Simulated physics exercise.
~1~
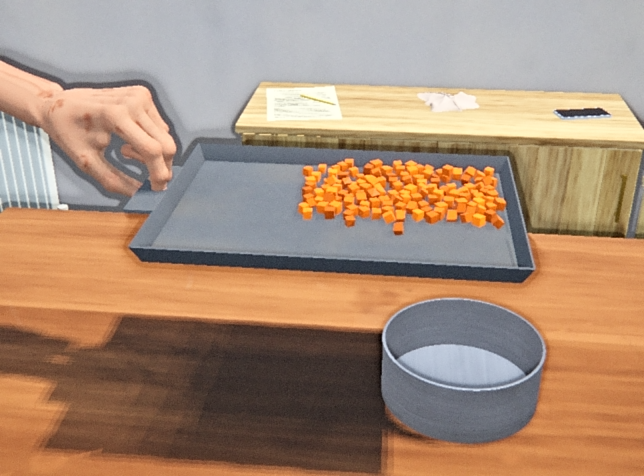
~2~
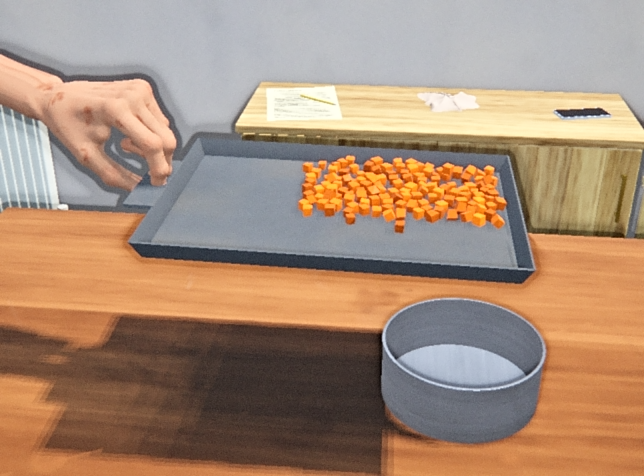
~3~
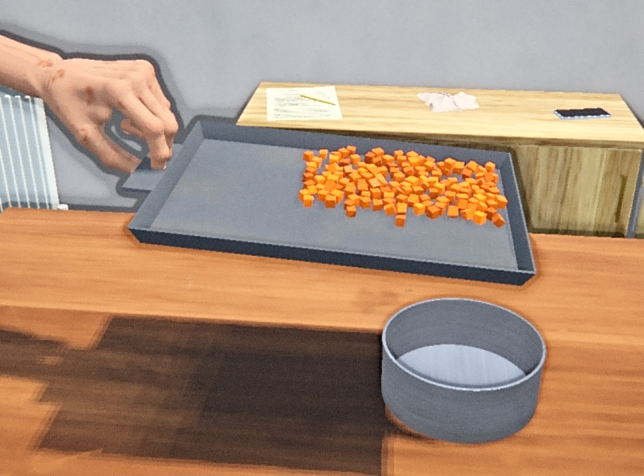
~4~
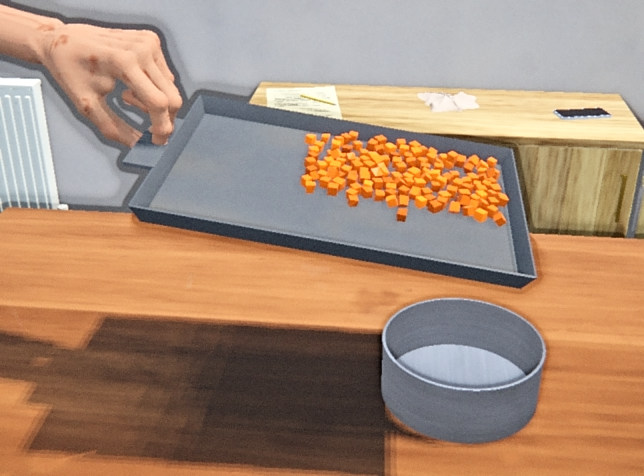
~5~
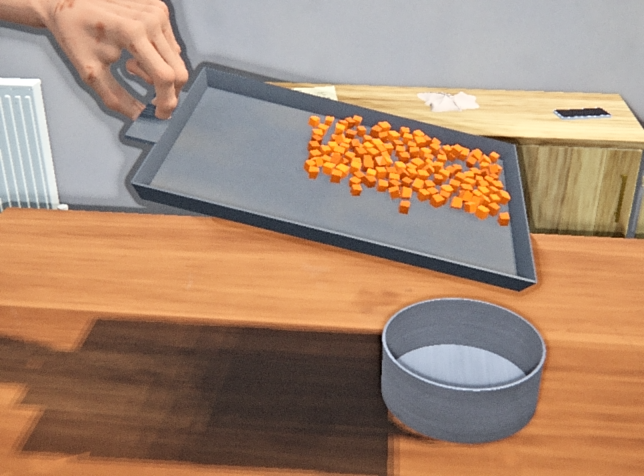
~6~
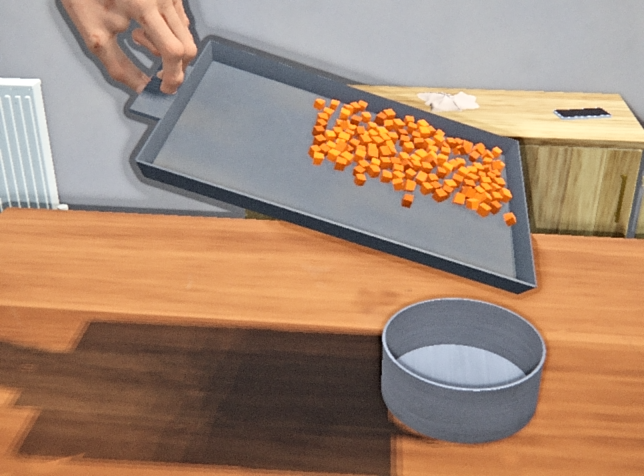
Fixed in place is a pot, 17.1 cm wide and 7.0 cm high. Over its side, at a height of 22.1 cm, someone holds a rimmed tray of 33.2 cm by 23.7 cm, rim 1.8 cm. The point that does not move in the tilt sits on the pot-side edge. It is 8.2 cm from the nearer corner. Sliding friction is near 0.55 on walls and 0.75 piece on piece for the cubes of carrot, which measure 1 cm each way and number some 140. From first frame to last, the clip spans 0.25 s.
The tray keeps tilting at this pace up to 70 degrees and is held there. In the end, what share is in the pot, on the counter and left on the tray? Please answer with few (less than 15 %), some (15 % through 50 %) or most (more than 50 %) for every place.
Pot: Few, counter: Most, tray: Few.
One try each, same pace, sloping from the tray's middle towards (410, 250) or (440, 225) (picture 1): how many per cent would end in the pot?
0 and 0 %.
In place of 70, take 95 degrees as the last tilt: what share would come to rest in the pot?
Share in the pot: Around 0 %.
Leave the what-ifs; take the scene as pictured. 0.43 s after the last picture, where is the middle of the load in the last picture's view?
Roughly (509, 182).
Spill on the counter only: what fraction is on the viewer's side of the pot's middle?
Roughly 100 per cent.
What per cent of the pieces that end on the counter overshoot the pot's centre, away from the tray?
It comes to near 90 percent.
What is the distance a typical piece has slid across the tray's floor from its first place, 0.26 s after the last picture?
By then it sits near 2 cm from where it began.
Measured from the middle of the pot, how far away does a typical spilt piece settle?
Close to 22 cm, give or take.
Then, 0.26 s after the last picture, tilt 45 degrees; the tray holds 100 %, the pot 0 %.
Then, 0.43 s after the last picture, tilt 61 degrees; the tray holds 100 %, the pot 0 %.
Then, 0.73 s after the last picture, tilt 70 degrees; the tray holds 30 %, the pot 0 %.
In the end, pot 0 %, counter 95 %, tray 5 %.
